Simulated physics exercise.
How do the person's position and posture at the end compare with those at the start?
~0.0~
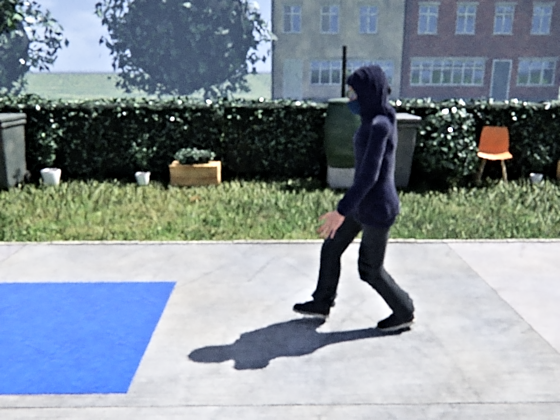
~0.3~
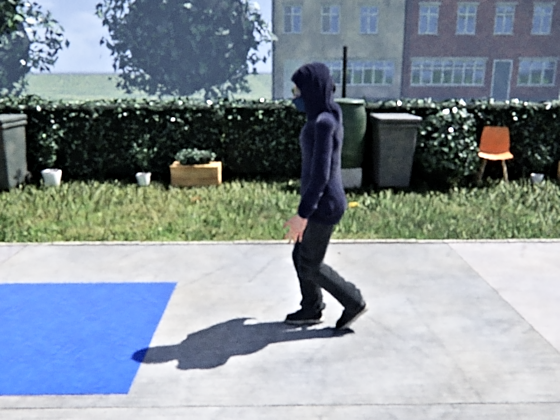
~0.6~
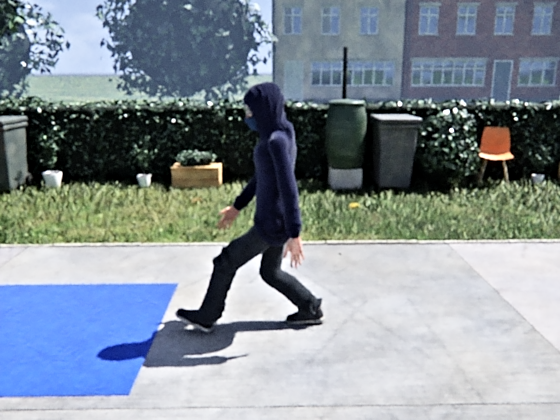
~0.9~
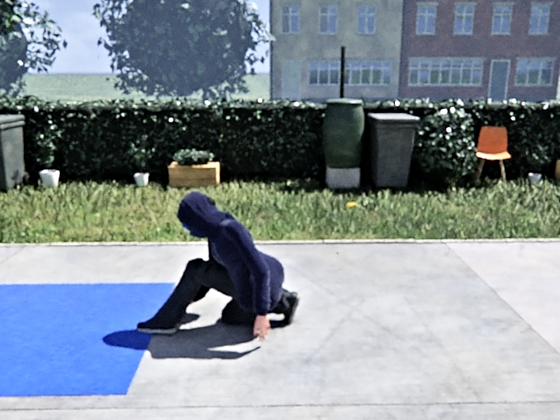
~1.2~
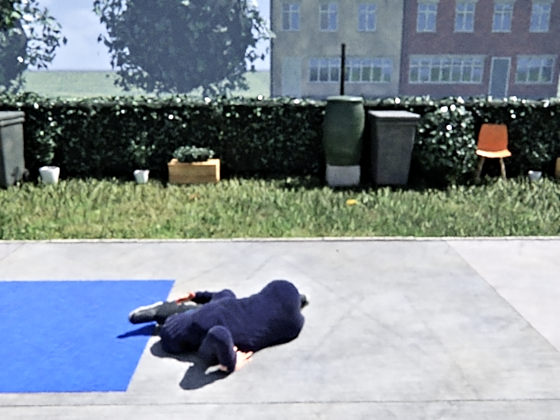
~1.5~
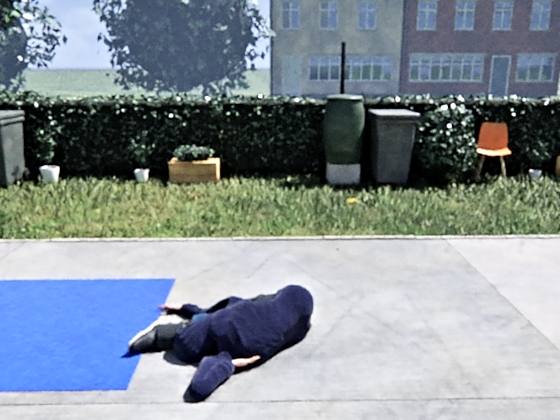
At the start the person is upright and walking, well to the right of the blue mat. By the end they are further left and lower in view, lying crumpled on the ground at the mat's edge.
